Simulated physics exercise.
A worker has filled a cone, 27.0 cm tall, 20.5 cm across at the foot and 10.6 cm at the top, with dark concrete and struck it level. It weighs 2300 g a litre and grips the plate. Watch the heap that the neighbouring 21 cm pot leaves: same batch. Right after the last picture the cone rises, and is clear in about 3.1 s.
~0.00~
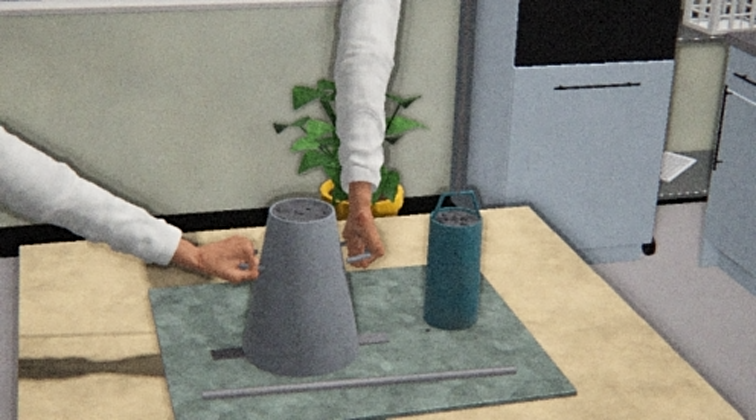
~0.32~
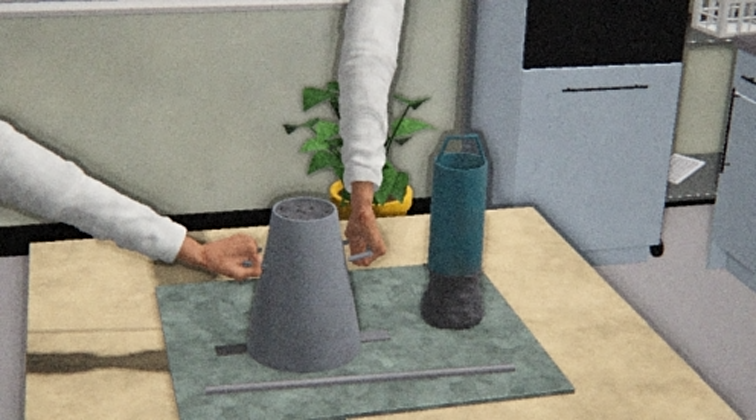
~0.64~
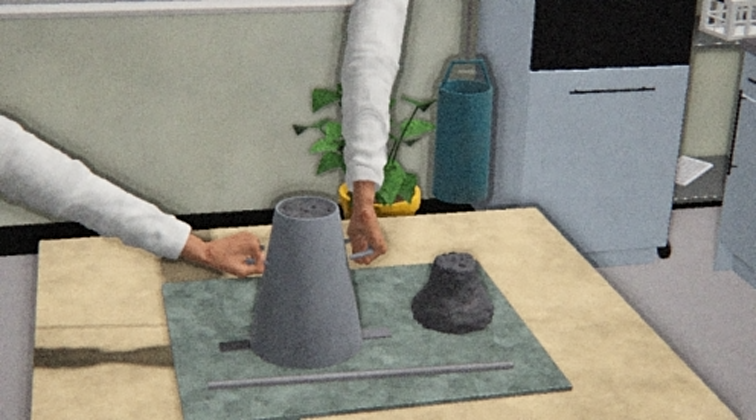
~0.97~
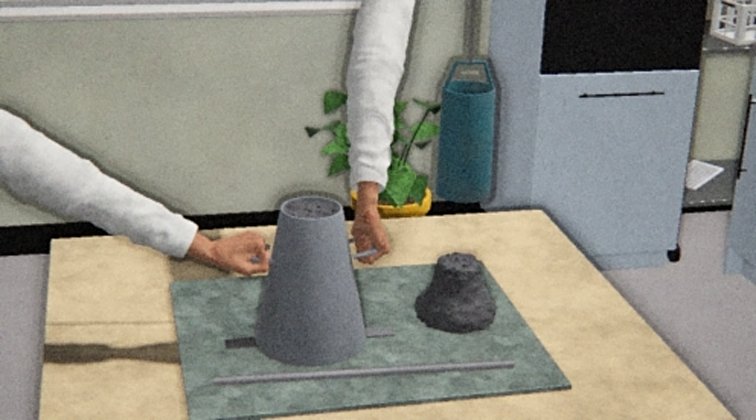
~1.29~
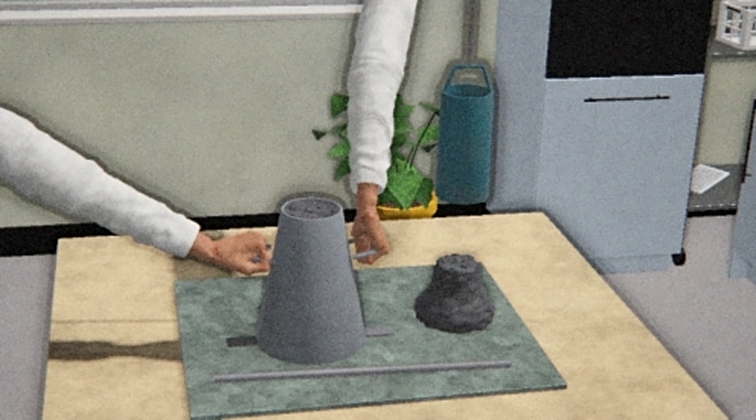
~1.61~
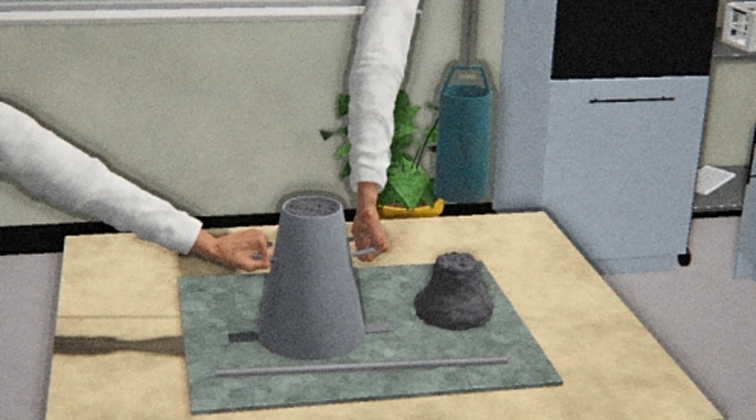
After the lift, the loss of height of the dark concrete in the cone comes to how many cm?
Some 10 cm.
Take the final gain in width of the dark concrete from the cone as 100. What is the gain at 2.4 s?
Some 60 per cent.
After 2.4 s, the cone is up 6.5 cm; the dark concrete has come down 6.9 cm to 20 cm and is 25 cm wide.
After 3.2 s, the cone is up 17 cm; the dark concrete has come down 10.0 cm to 17 cm and is 28 cm wide.
After 3.9 s, the cone is up 27 cm; the dark concrete has come down 10 cm to 17 cm and is 28 cm wide.
After 4.9 s, the cone is clear; the dark concrete has come down 10 cm to 17 cm and is 28 cm wide.
After 5.4 s, at rest, the cone is clear; the dark concrete has come down 10 cm to 17 cm and is 28 cm wide.
